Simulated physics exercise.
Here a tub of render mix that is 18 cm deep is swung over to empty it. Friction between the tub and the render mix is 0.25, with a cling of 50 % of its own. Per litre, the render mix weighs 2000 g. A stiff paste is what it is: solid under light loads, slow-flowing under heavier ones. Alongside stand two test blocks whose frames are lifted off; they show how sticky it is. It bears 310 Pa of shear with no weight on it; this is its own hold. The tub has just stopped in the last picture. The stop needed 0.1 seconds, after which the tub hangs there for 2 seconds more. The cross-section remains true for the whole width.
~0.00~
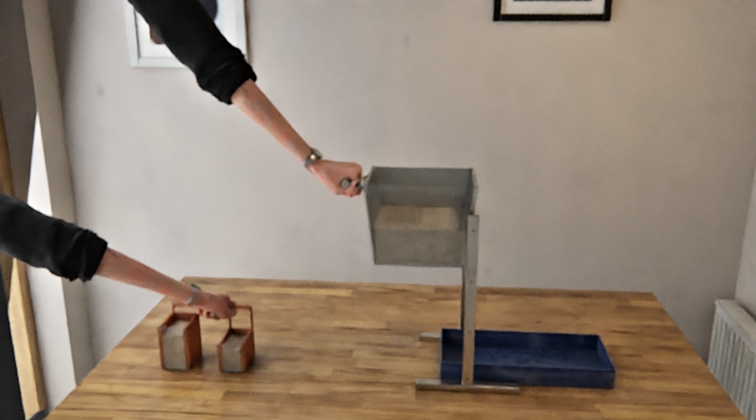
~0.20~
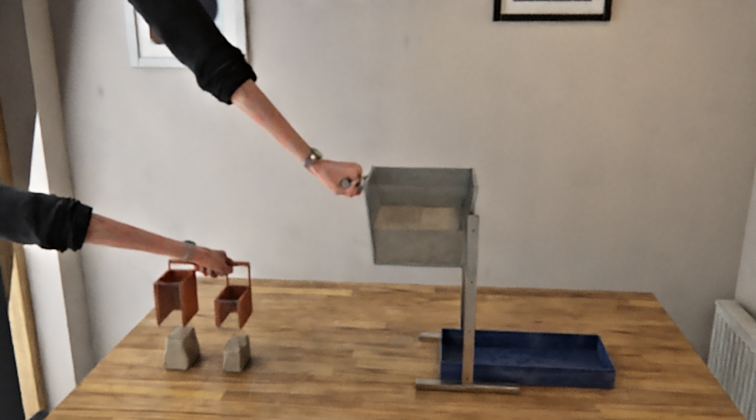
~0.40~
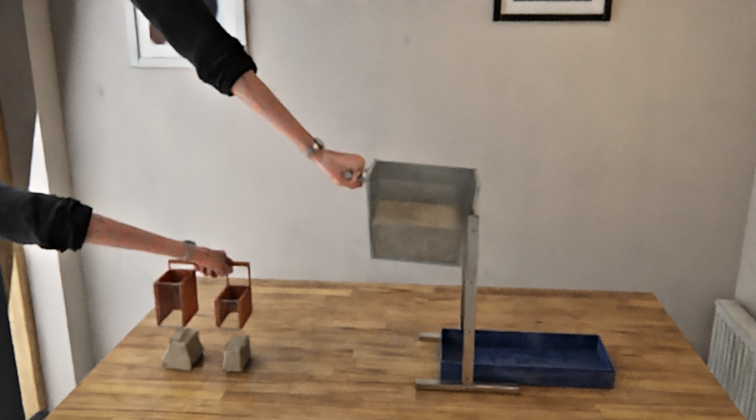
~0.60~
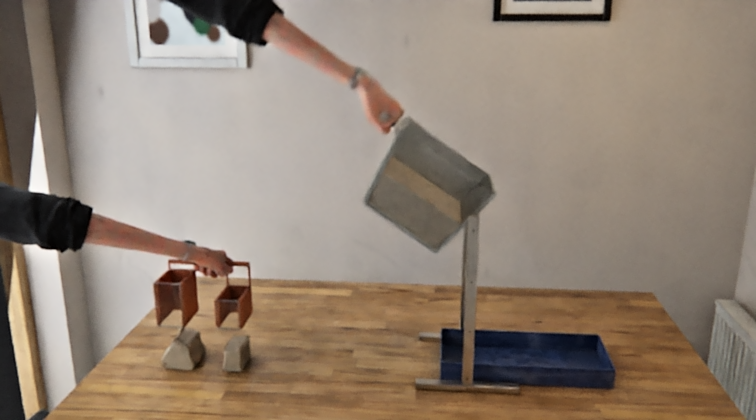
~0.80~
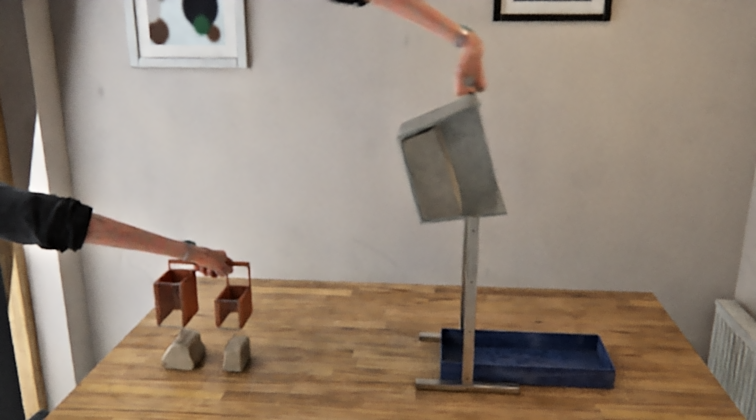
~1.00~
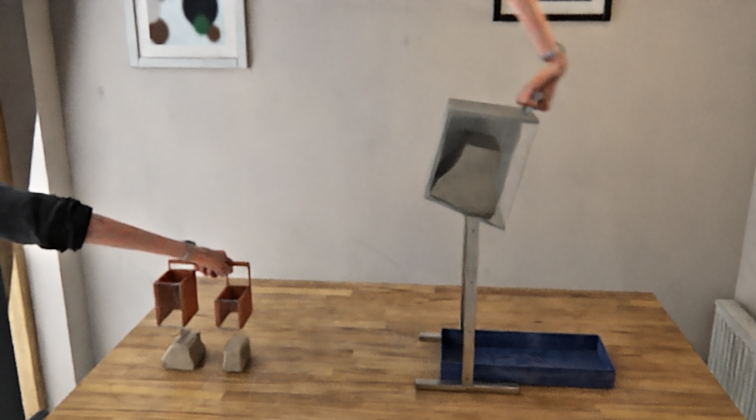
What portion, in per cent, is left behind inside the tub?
The portion left inside is around 0 %.
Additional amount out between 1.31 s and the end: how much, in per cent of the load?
Roughly 18 %.
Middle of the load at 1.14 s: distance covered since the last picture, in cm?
It has gone close to 10 cm.
After 1.14 s, the tub is at 104 degrees and holds 60 %.
After 1.31 s, the tub is at 104 degrees and holds 18 %.
After 1.48 s, the tub is at 104 degrees and holds 0 %.
After 1.65 s, the tub is at 104 degrees and holds 0 %.
After 3.00 s, at the end, the tub is at 104 degrees and holds 0 %.
